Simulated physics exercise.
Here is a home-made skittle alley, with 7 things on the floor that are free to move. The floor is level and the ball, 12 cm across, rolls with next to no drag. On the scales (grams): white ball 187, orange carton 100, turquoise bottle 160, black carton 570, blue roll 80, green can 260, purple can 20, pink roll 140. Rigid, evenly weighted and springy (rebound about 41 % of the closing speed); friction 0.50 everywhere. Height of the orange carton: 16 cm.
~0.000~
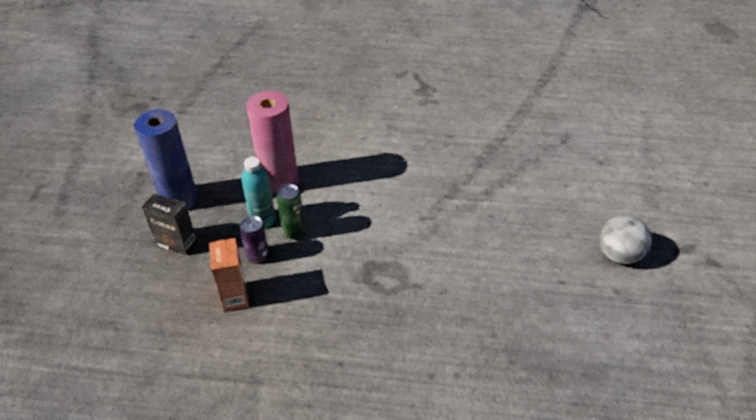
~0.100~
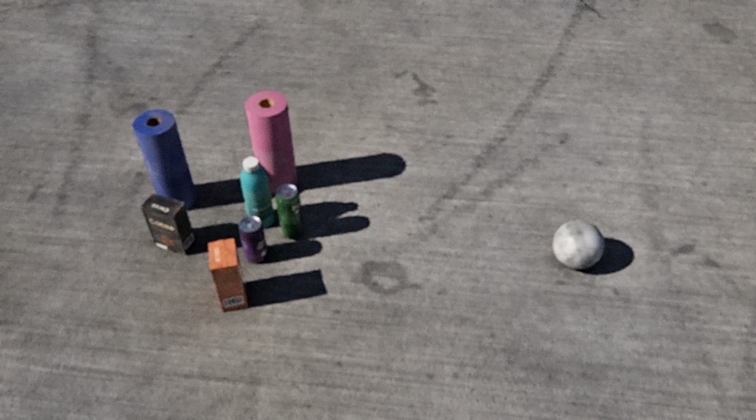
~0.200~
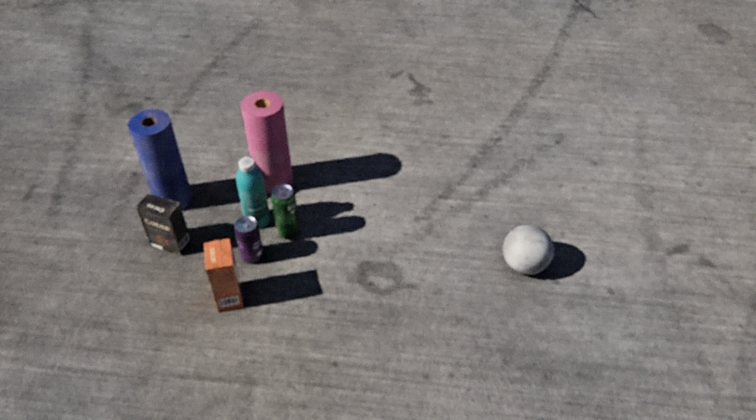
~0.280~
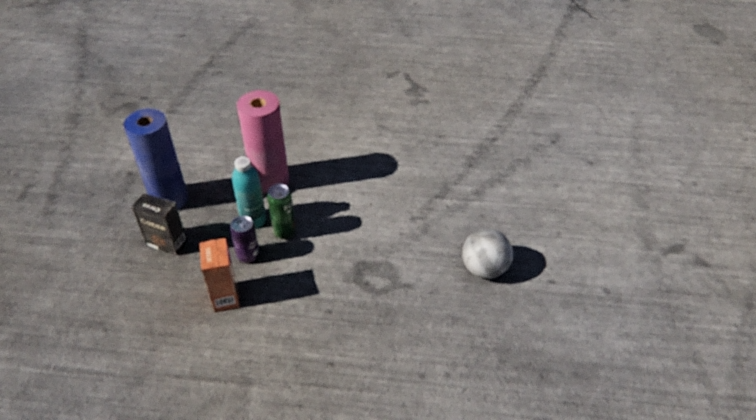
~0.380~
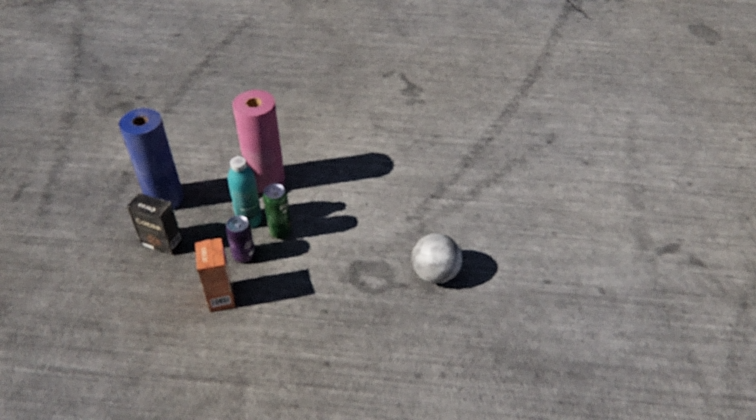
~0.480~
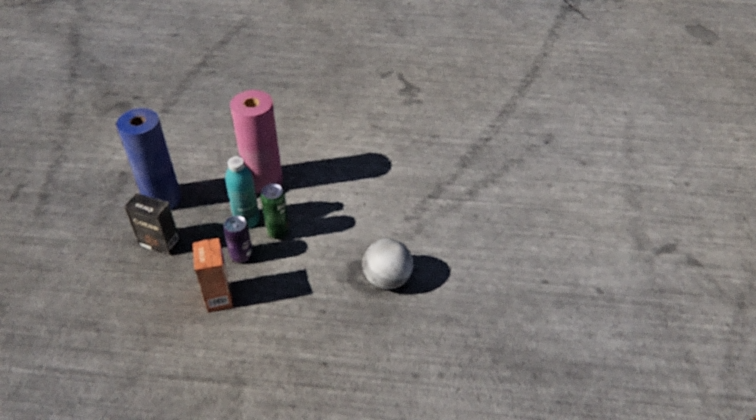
A white ball rolls leftward across a grey concrete floor, starting well to the right of a cluster of two upright rolls, a bottle, two cans and two cartons. It steadily closes the gap, passing onto a dark ring-shaped stain near the group, while the clustered objects stay standing, untouched.
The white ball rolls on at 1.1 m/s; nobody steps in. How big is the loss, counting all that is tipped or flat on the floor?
Lost: One.
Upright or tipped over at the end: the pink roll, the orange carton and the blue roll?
The pink roll is still upright; the orange carton topples; the blue roll is still upright.
After 0.68 s, 76 cm rolled; white ball near (292, 275).
After 0.88 s, 90 cm rolled; white ball near (231, 280); orange carton leaning 24° near (176, 278).
After 1.18 s, 97 cm rolled; white ball near (201, 285); orange carton on its side near (129, 289).
After 2.68 s, 103 cm rolled; white ball near (174, 314); orange carton on its side near (126, 289).
At rest (4.0 s), tipped over on the floor, orange carton; the other 6 in place, give or take 8 cm. Seen from the same camera at the end, orange carton near (126, 289), turquoise bottle near (242, 192).
